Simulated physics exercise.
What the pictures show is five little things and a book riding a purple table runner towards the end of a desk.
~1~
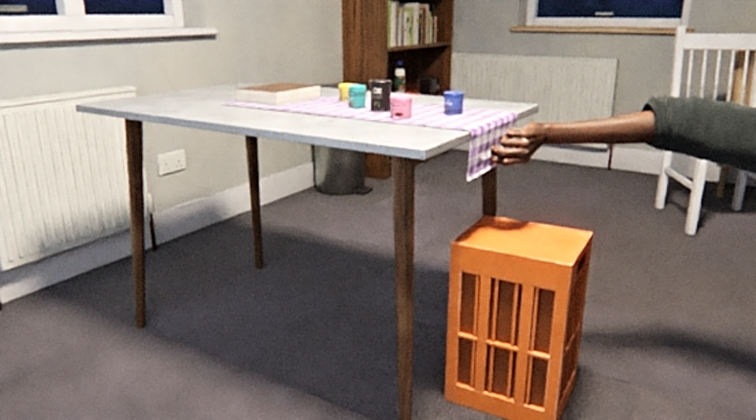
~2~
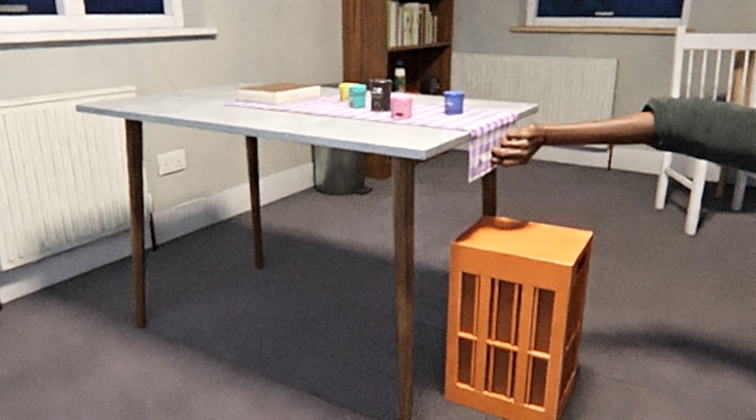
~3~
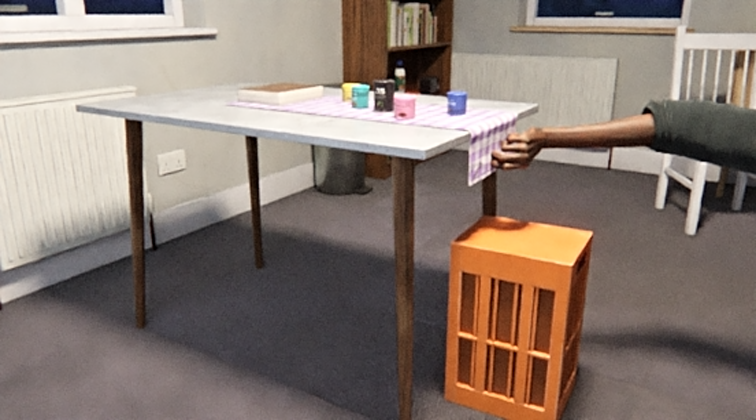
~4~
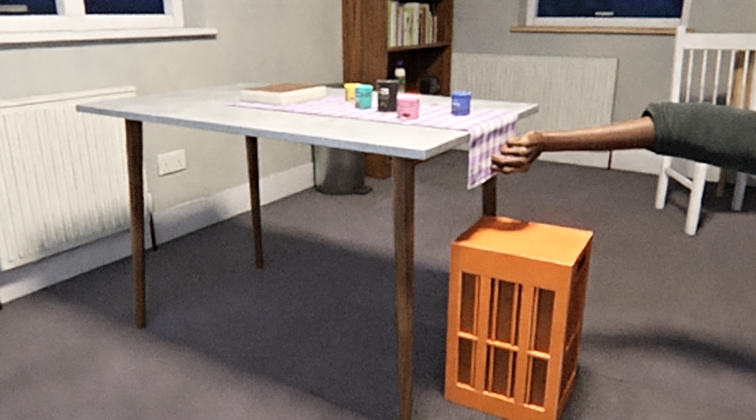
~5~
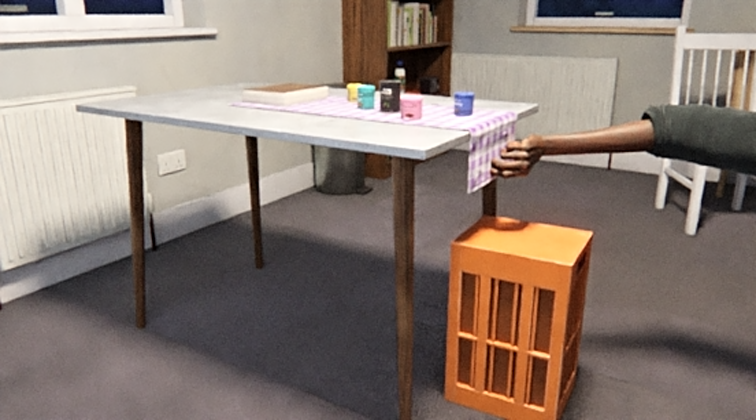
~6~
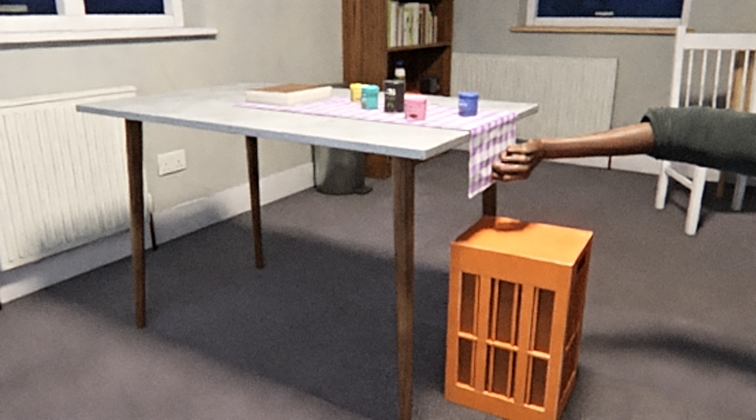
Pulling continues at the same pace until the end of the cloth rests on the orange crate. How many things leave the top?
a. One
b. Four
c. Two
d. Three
Option a: One.
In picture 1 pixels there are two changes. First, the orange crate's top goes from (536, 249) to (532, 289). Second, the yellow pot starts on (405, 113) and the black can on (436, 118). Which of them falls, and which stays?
The yellow pot is lost; the black can is lost.
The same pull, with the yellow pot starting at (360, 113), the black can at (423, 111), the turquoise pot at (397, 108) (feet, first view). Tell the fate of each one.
Yellow pot kept, black can kept, turquoise pot kept.
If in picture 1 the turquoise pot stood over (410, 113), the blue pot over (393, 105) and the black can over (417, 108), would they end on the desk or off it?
Here's how it goes: The turquoise pot makes it through, the blue pot makes it through, and the black can makes it through.
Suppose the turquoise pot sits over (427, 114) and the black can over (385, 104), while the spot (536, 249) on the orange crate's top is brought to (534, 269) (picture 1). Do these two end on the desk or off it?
Observed: Turquoise pot departs; black can remains seated.
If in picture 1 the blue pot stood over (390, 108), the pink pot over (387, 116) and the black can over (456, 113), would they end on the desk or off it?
The blue pot stays put, the pink pot stays put, the black can ends up off.
Soon after, hem near (491, 211); all still up.
After that, hem on the crate; blue pot gone.
In the end, hem on the crate; blue pot gone. It carries off one.
